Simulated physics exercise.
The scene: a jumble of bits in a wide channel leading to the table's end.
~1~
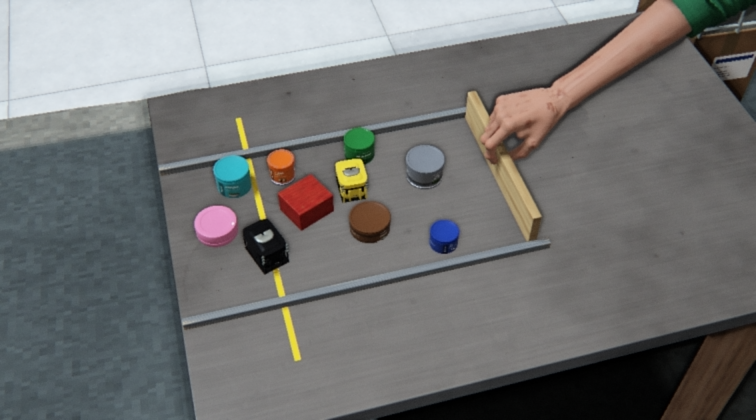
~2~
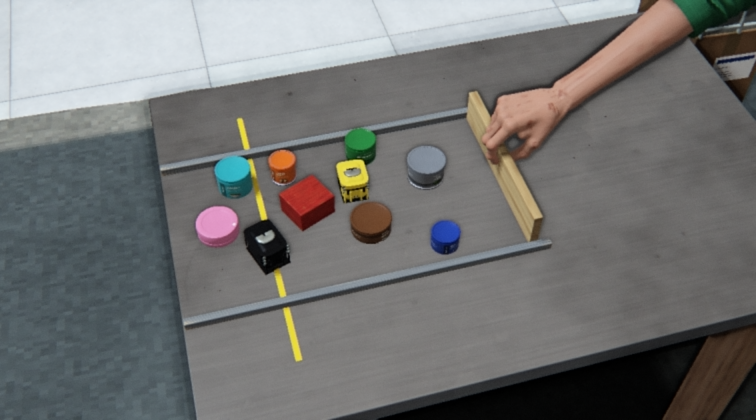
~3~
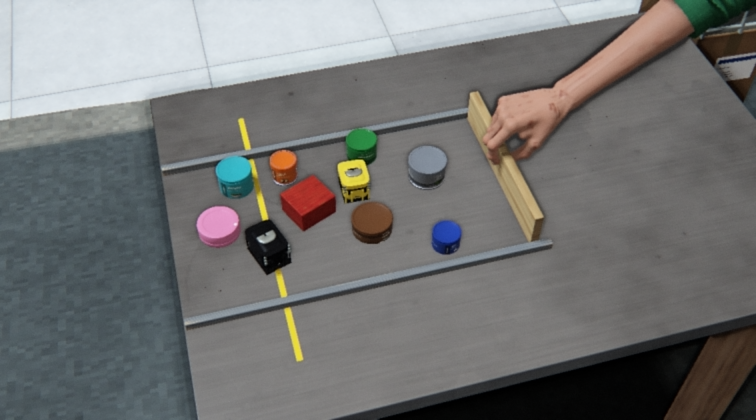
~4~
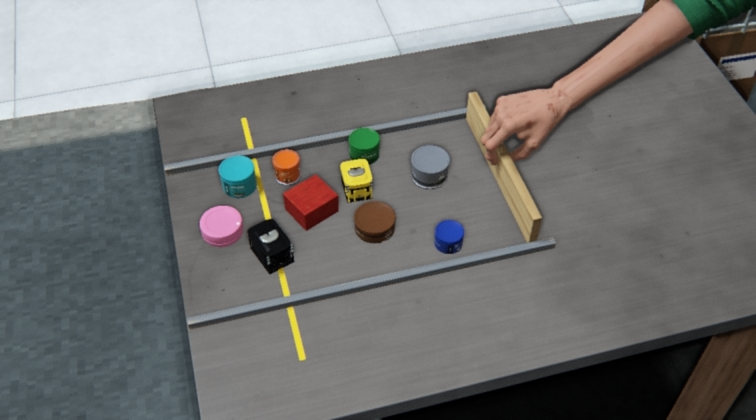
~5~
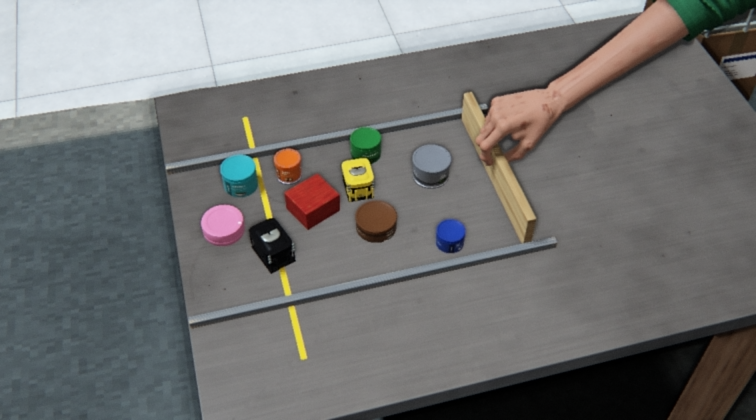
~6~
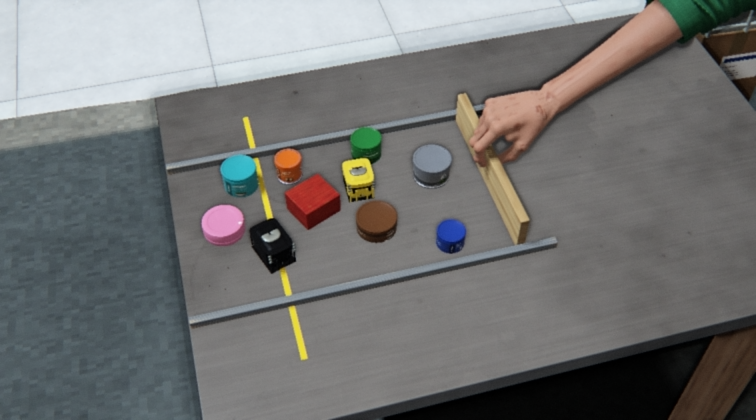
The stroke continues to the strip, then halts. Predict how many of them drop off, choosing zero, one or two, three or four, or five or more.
Zero drop off.
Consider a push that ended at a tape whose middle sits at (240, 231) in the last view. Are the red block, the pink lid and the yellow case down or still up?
Red block stays put, pink lid goes off, yellow case stays put.
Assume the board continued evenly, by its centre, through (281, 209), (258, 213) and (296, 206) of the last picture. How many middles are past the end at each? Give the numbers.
Over the end: 0, 1, 0.
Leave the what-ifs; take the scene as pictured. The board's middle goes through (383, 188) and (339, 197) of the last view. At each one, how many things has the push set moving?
I make it 6 at the first spot and 9 at the other.
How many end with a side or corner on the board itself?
4.
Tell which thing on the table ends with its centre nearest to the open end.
Pink lid.
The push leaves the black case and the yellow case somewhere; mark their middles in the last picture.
You'll see the black case at (233, 270), with the yellow case at (207, 207).
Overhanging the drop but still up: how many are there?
As for overhanging, the count is 1.
Soon after, none off yet; pink lid at rest near (224, 226); turquoise tub at rest near (240, 177); black case at rest near (272, 245).
After that, none off yet; pink lid displaced about its own width near (195, 236); turquoise tub displaced a little near (222, 180); black case displaced about its own width near (251, 264).
In the end, the number that fall off is zero.
